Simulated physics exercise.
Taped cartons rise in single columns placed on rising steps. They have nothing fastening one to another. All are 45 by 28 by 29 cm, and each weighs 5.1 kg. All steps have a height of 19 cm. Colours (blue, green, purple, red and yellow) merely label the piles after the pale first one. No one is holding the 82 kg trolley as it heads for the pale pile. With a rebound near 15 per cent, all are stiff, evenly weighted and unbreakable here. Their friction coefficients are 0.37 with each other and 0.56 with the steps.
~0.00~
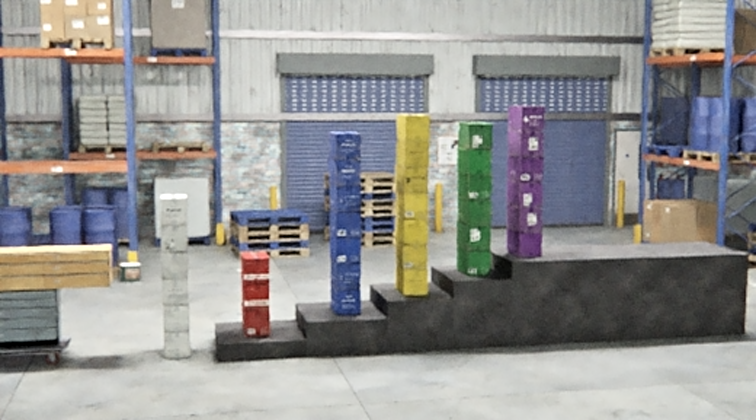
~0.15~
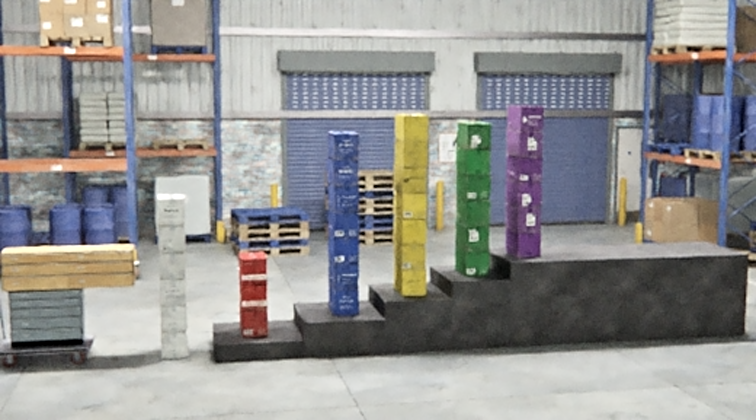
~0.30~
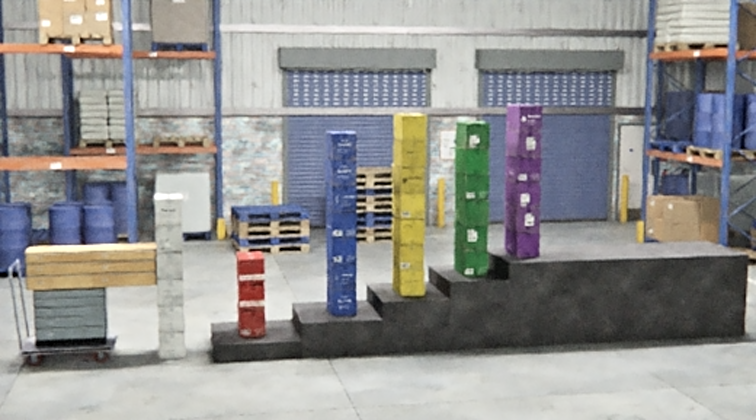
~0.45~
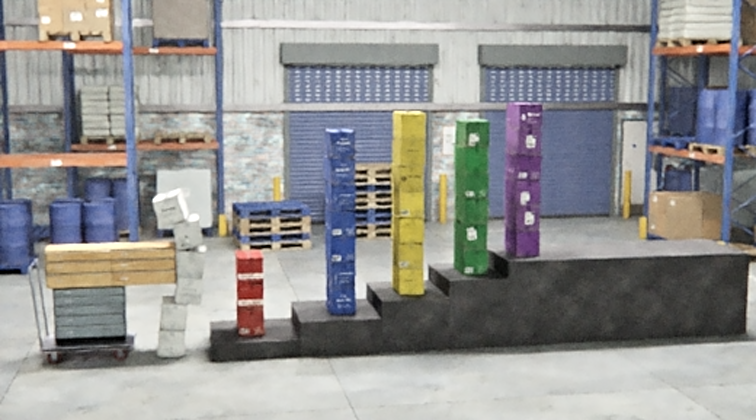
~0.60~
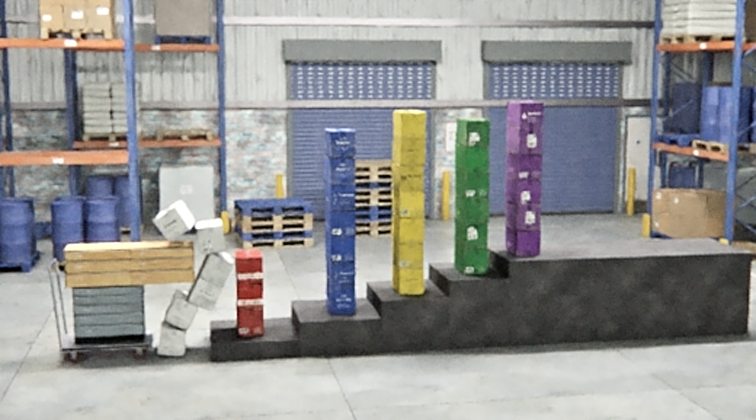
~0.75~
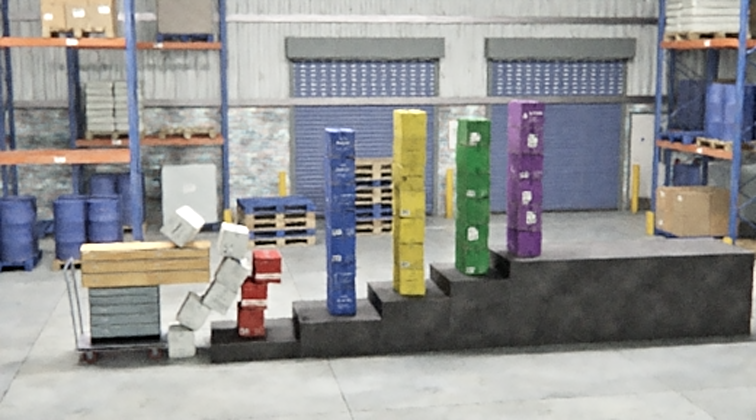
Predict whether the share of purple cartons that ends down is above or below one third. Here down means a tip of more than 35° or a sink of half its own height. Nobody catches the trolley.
The share ends below one third.
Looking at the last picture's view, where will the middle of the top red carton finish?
Around (316, 287).
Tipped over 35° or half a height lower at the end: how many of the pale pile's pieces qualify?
That happens to 5 of them.
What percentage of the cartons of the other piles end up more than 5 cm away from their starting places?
I make it 15 per cent.
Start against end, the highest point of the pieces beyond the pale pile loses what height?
Around 0 centimetres.
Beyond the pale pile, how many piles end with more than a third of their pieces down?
In total, 1.
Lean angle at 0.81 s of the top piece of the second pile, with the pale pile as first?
10°.
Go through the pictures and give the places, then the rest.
In the first frame (we follow the side turned to the camera; the camera moves round a little), load (103, 261) 53 cm short; top purple carton (533, 119); top blue carton (349, 147); no other piece has moved.
In the second frame, load (127, 261) 26 cm short; top purple carton (532, 119).
In the third frame, load (151, 260) just touching; top purple carton (531, 118).
In the fourth frame, load (170, 258) 22 cm in, top of the pale pile leaning 16°; top purple carton (531, 117); no other piece has moved.
In the fifth frame, load (189, 257) 42 cm in, top of the pale pile leaning 33°; top purple carton (532, 116); no other piece has moved.
In the sixth frame, load (204, 257) 59 cm in, top of the pale pile leaning 50°; top purple carton (533, 115); top red carton (269, 271) displaced 19 cm; 2 stirred so far.
Around 0.81 s, 1 of the pale pile down; none of the 6 purple cartons down (0 of 29 in all colours); top purple carton unmoved; top red carton tipped 8°.
Around 0.92 s, 3 of the pale pile down; none of the 6 purple cartons down (0 of 29 in all colours); top purple carton unmoved; top red carton tipped 18°.
Around 1.06 s, 5 of the pale pile down; none of the 6 purple cartons down (3 of 29 in all colours); top purple carton unmoved; top red carton tipped 39°, 19 cm lower.
Around 1.78 s, 5 of the pale pile down; none of the 6 purple cartons down (3 of 29 in all colours); top purple carton unmoved; top red carton tipped 32°, 25 cm lower.
Finally (3.2 s), 5 of the pale pile down; none of the 6 purple cartons down (3 of 29 in all colours); top purple carton unmoved; top red carton tipped 32°, 25 cm lower. That is 0 per cent. Seen by the last camera, middles, top purple carton near (526, 114), top red carton near (316, 287).
